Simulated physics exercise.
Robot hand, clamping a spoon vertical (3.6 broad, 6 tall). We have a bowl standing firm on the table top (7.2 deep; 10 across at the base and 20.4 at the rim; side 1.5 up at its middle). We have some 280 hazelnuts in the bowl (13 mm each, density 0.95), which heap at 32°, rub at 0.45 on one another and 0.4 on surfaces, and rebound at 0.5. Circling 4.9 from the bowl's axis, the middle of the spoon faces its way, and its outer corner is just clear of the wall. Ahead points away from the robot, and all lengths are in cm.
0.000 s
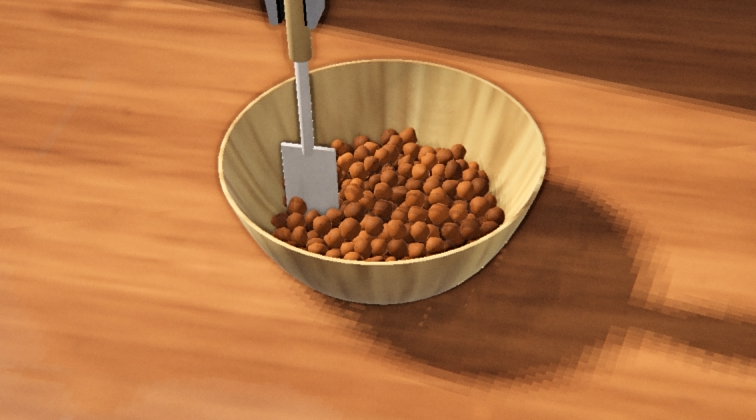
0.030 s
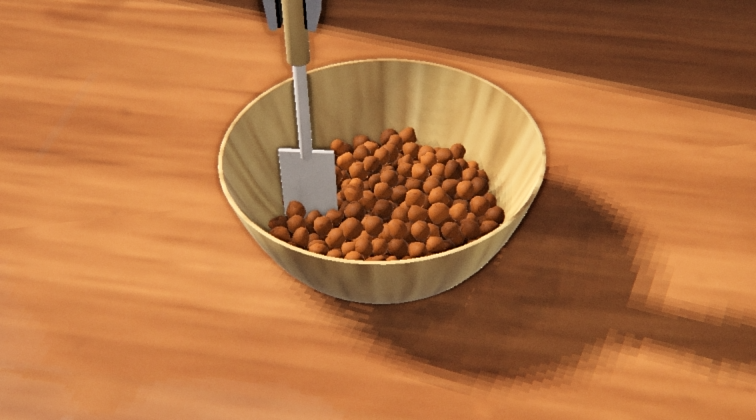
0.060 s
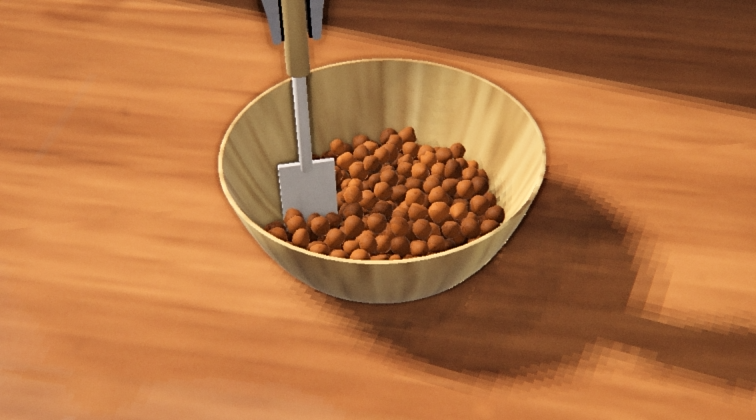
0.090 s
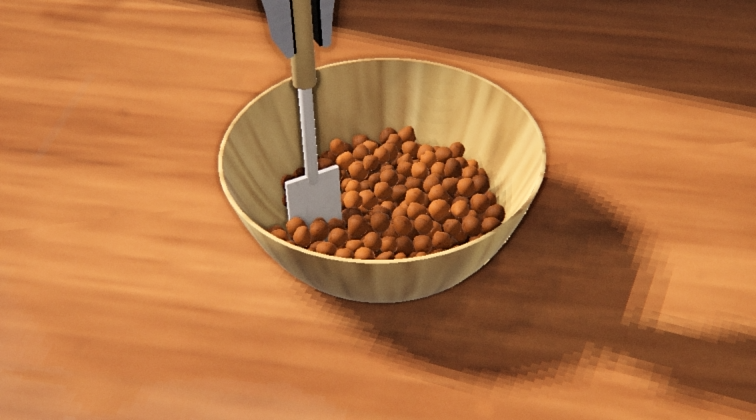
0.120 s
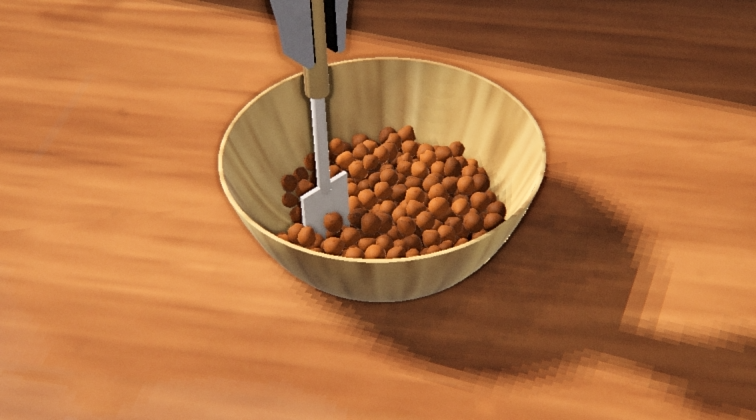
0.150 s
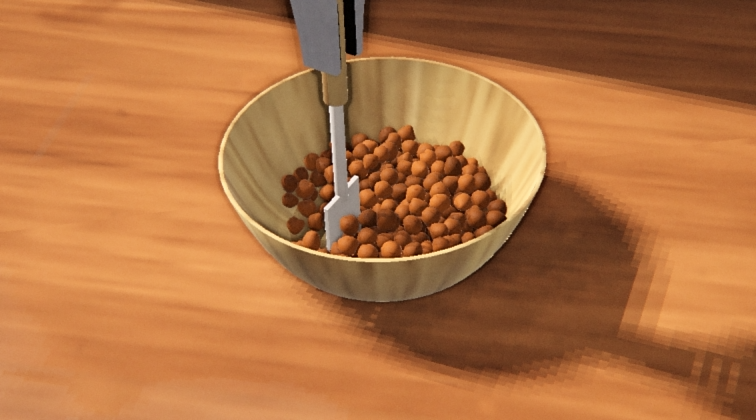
A pale wooden bowl holding a heap of round, reddish-brown hazelnuts sits on an orange-brown wood-grained table, seen from above at an angle. A grey robot gripper at the top edge clamps an upright, flat-bladed utensil with a tan handle inside the bowl's left side, while a dark shadow lies to the right. The gripper turns the blade edge-on as it sweeps toward the near side, shifting nearby nuts, while the bowl and camera stay still.
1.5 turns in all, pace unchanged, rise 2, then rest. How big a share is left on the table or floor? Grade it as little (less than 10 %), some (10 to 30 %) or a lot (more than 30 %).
Grade: Little, less than 10 %.
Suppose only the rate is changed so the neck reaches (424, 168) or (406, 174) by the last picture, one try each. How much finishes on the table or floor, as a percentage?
Roughly 25 per cent on the first try and 15 per cent on the second.
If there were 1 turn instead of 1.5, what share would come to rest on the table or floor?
I'd reckon near 0 per cent.
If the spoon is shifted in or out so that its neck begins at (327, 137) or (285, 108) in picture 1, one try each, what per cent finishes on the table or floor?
Roughly 0 % and 5 %.
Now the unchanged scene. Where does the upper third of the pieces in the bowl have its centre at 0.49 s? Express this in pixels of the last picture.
Centre estimate: Approx. (392, 121) px.
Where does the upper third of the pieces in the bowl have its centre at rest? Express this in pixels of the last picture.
The centre sits around (420, 191) in the last picture.
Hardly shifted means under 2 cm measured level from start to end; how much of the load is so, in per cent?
Something close to 10 percent, I'd say.
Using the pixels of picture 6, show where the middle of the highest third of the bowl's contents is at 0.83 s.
Around (364, 243).
After 0.49 s, 254° round, highest piece 9 above the table; 277 in the bowl, 2 on the table or floor, 1 in flight or on the tool.
After 0.83 s, 77° round, highest piece 8 above the table; 274 in the bowl, 5 on the table or floor, 1 in flight or on the tool.
After 1.20 s, 180° round, highest piece 6 above the table; 274 in the bowl, 6 on the table or floor.
After 1.90 s, 180° round, highest piece 6 above the table; 274 in the bowl, 6 on the table or floor.
In the end, 274 in the bowl, 6 on the table or floor. That is 2 % on the table or floor.
